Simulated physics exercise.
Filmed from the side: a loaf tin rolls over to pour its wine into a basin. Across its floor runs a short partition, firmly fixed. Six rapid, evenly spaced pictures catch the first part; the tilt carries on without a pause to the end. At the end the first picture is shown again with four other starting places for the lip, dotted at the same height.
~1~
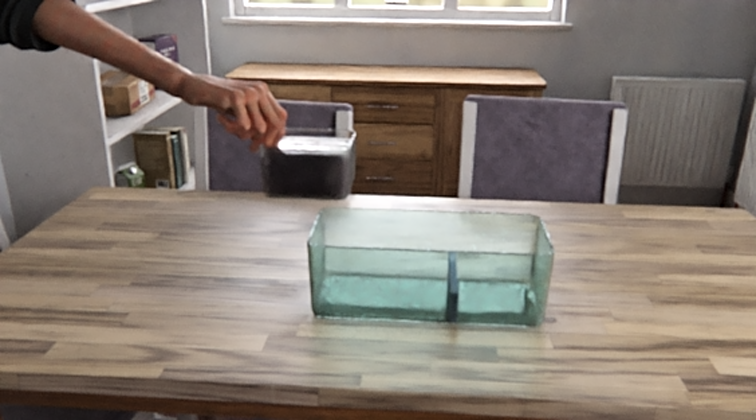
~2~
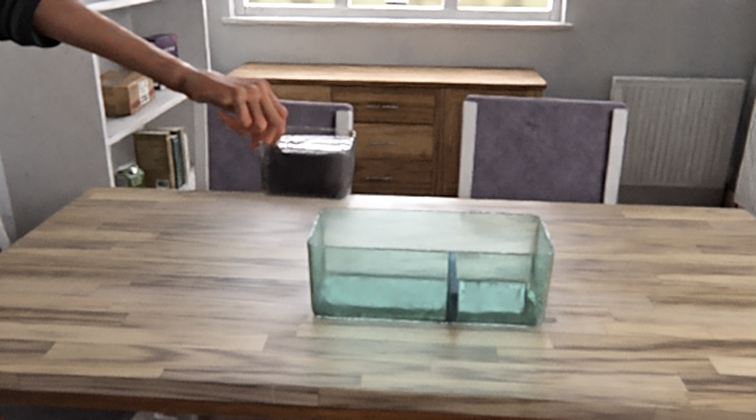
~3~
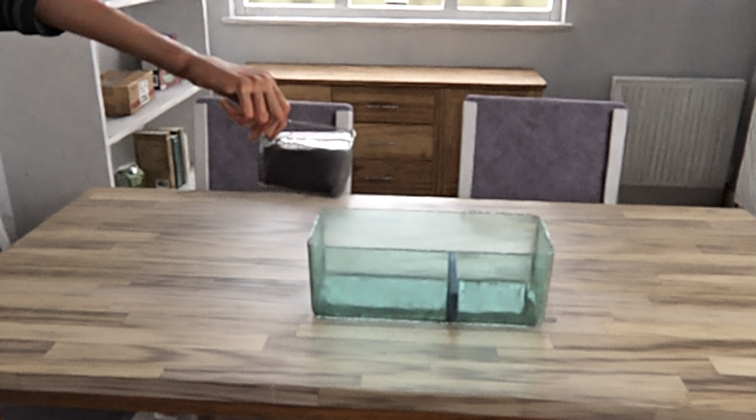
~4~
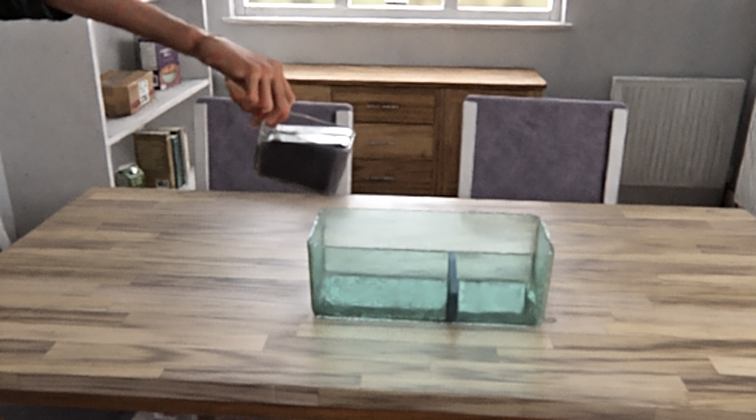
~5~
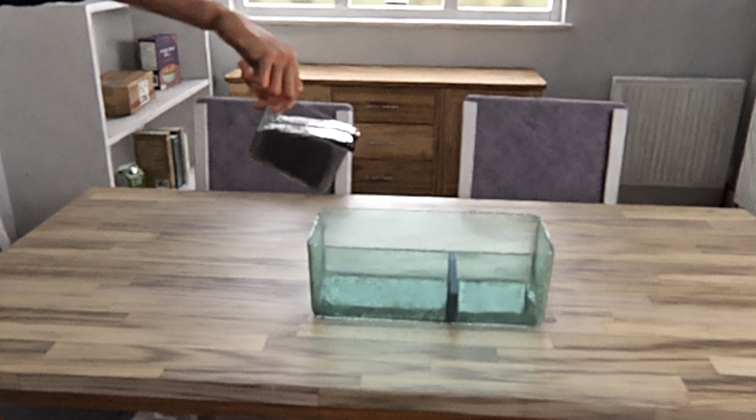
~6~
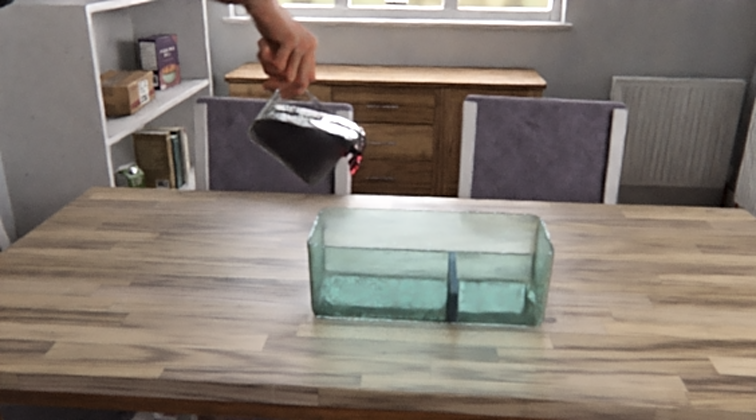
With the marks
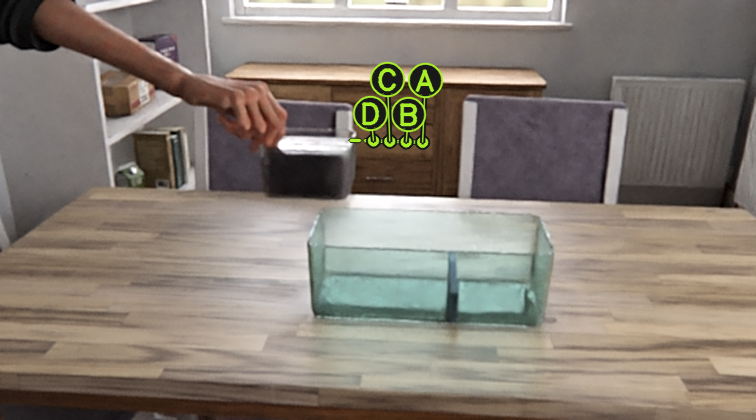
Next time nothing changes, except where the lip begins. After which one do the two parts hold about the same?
It is D.
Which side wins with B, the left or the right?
The right side.
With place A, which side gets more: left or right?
The right one.
In lime, A at (422, 142); B at (406, 141); C at (389, 141); D at (373, 140).
If A is chosen, about 11 % ends left of the wall and 86 % right of it; 3 % is lost outside.
If B is chosen, about 18 % ends left of the wall and 79 % right of it; 3 % is lost outside.
If C is chosen, about 31 % ends left of the wall and 65 % right of it; 4 % is lost outside.
If D is chosen, about 51 % ends left of the wall and 46 % right of it; 4 % is lost outside.
